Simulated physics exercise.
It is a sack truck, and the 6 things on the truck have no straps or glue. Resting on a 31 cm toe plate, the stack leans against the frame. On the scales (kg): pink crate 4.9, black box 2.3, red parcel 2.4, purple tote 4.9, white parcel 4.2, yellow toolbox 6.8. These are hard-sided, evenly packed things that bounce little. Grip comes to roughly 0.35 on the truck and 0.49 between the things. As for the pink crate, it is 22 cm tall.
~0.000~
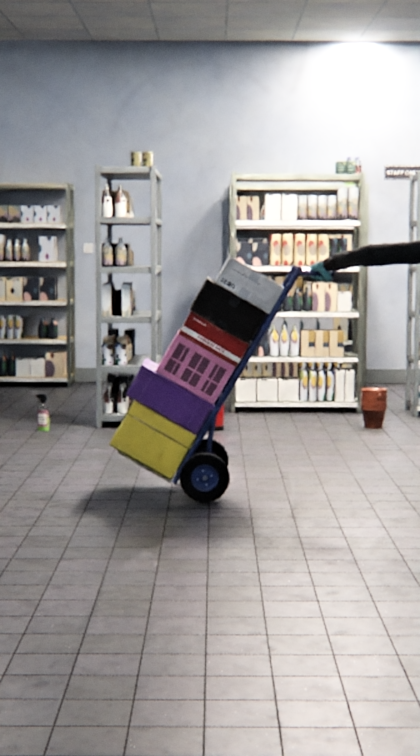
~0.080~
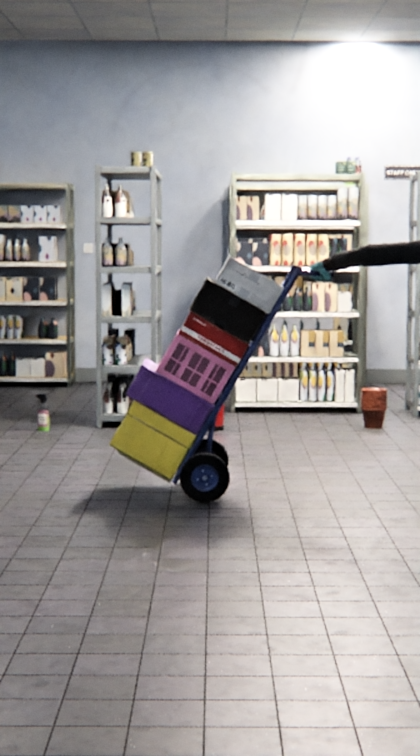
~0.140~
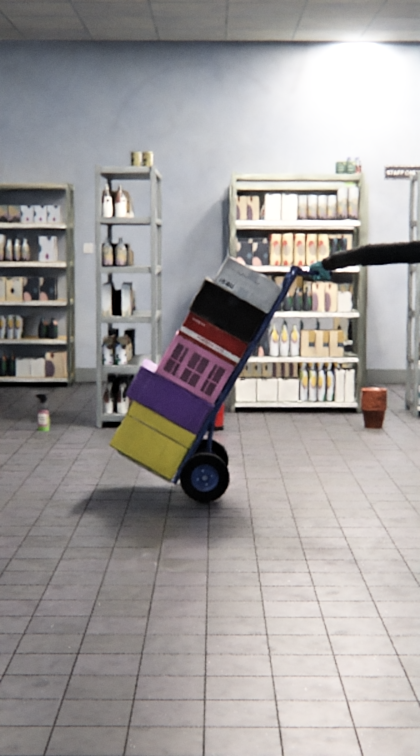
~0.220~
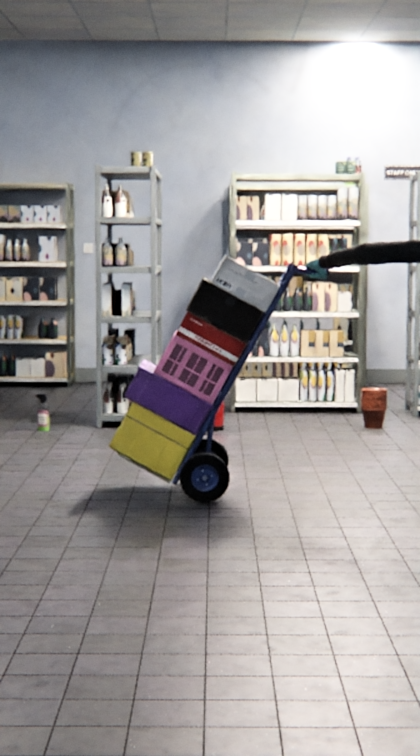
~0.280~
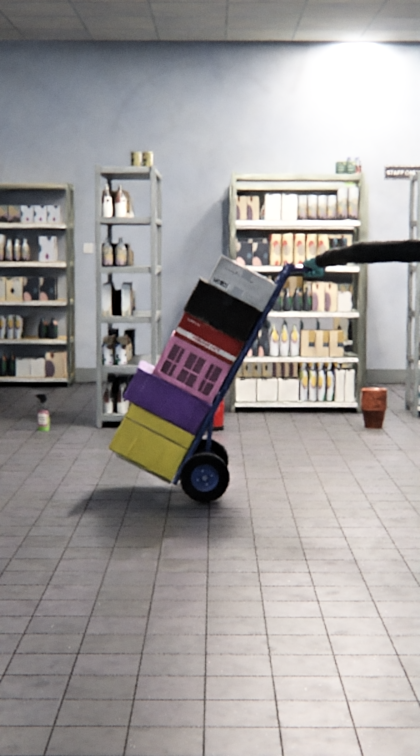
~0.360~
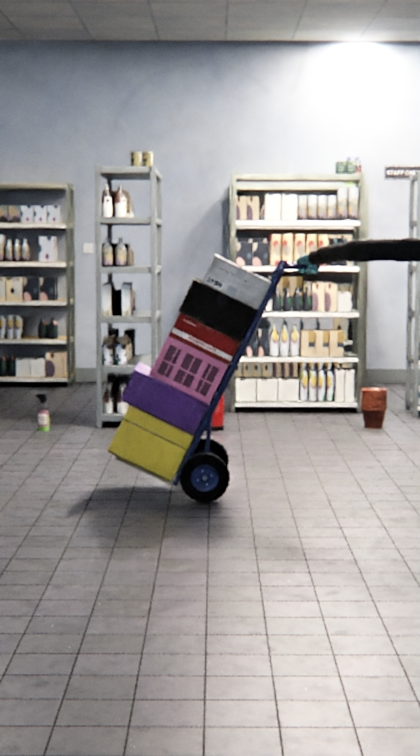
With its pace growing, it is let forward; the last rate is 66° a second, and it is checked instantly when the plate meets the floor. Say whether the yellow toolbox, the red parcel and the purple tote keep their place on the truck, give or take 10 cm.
On the truck, the yellow toolbox sits where it started, the red parcel sits where it started, and the purple tote sits where it started.
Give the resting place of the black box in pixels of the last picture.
Roughly at (145, 320) in the last picture.
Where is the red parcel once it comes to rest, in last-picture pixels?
Rest point: Near (147, 351).
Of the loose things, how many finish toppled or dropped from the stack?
Total: 0.
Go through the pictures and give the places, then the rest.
In the first frame, 30° short of upright; yellow toolbox (155, 435); red parcel (214, 337); purple tote (171, 396).
In the second frame, 30° short of upright; white parcel (249, 284); pink crate (196, 367).
In the third frame, 30° short of upright; black box (227, 310); white parcel (248, 284).
In the fourth frame, 29° short of upright; pink crate (194, 367); black box (224, 309).
In the fifth frame, 28° short of upright; white parcel (242, 282); pink crate (192, 367).
In the sixth frame, 26° short of upright; yellow toolbox (152, 439); red parcel (205, 337); purple tote (166, 399).
By 1.06 s, truck upright; red parcel rocked 5° off its seat near (135, 349); purple tote rocked 5° off its seat near (134, 422); yellow toolbox rocked 5° off its seat near (143, 463).
By 1.76 s, truck upright; red parcel rocked 7° off its seat near (130, 348); purple tote rocked 7° off its seat near (131, 421); yellow toolbox rocked 7° off its seat near (142, 462).
When it is over (2.4 s), all 6 within 10 cm of the start. In the last view, yellow toolbox near (145, 465), red parcel near (147, 351).
